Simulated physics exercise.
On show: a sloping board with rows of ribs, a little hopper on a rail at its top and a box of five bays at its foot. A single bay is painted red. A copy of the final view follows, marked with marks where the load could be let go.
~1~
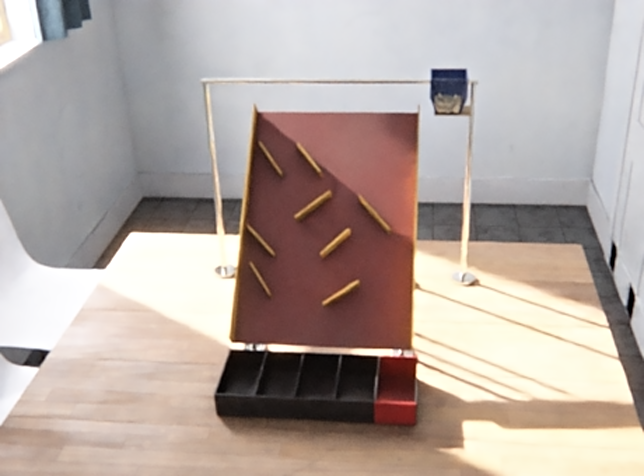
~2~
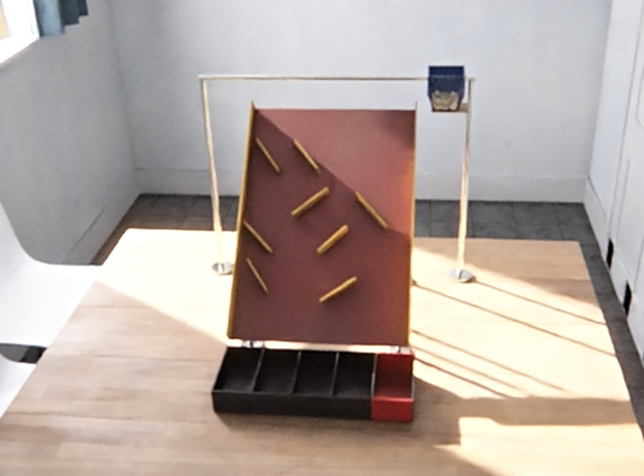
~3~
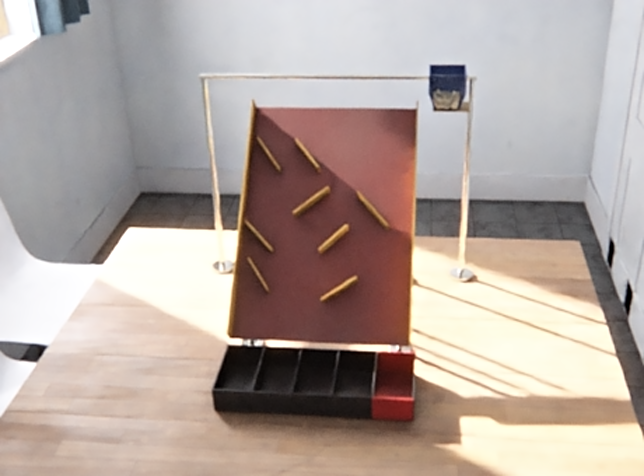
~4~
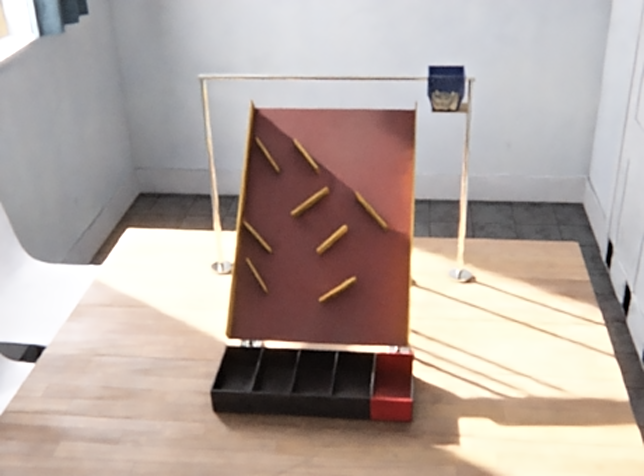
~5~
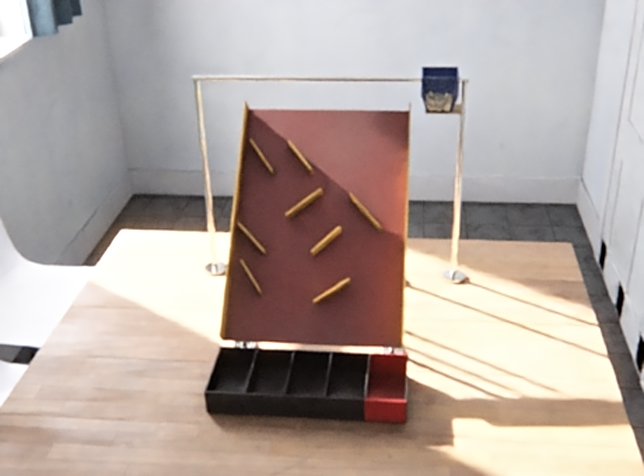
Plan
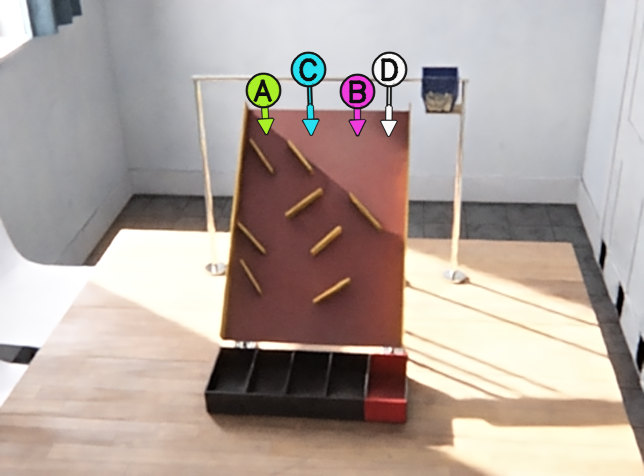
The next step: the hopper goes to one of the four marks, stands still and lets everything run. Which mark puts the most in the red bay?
D.
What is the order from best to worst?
D, B, C, A.
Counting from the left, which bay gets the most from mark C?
The second from the left.
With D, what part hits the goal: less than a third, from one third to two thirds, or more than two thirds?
Mark D gives more than two thirds.
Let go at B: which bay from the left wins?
It is the fifth one.
On the marked copy, mark A meets the board at (266, 128); mark B meets the board at (357, 129); mark C meets the board at (311, 129); mark D meets the board at (388, 130).
For mark A, none at all in the red bay, the bulk in other bays, close to a quarter held on the board.
For mark B, close to half in the red bay, close to half in other bays.
For mark C, a small share in the red bay, close to two thirds in other bays, close to a quarter held on the board.
For mark D, all but a few in the red bay.
